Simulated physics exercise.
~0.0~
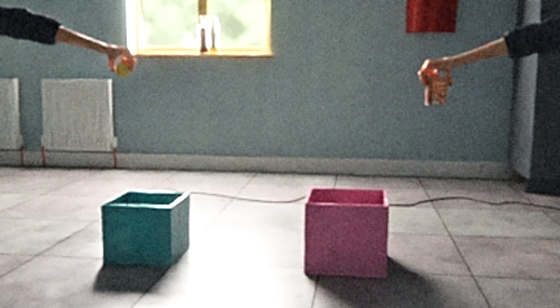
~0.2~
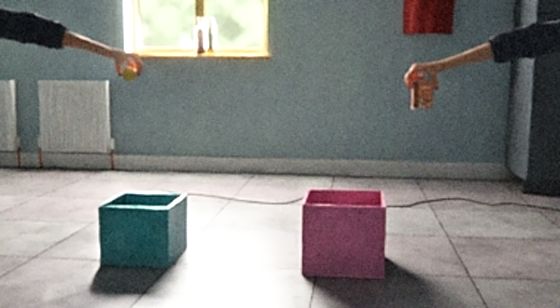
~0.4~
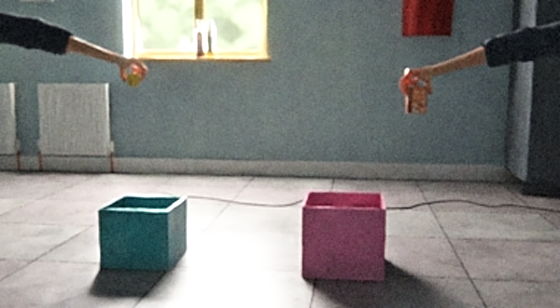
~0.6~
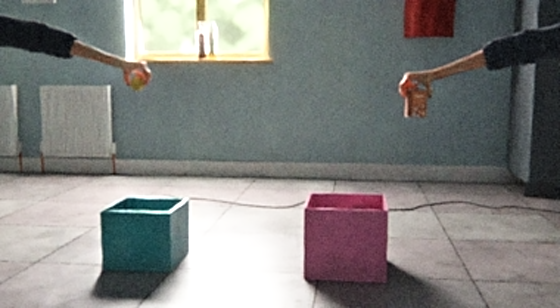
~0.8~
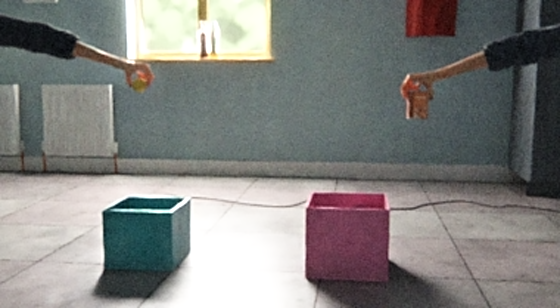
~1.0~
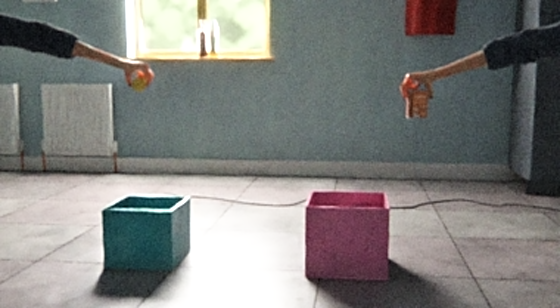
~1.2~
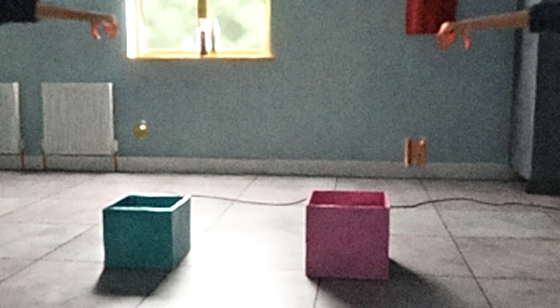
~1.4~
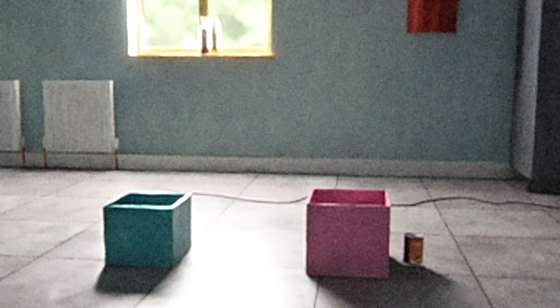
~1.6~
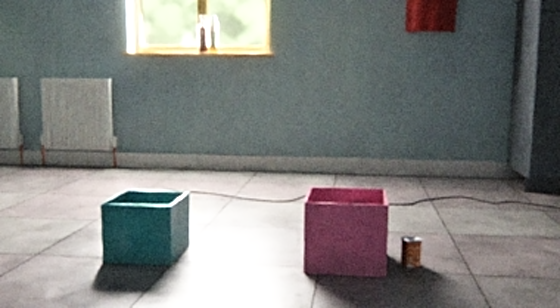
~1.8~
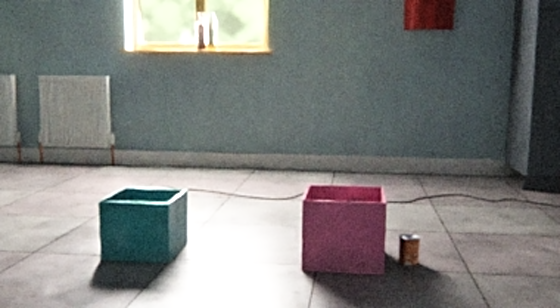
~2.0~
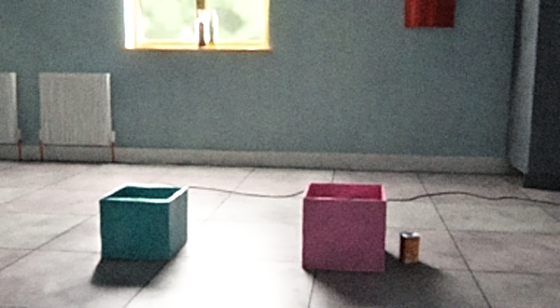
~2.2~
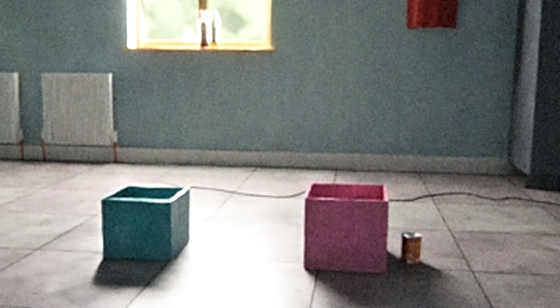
Lemon and orange tin released by two hands, the lemon dropping into a teal box, the tin landing beside a pink one.
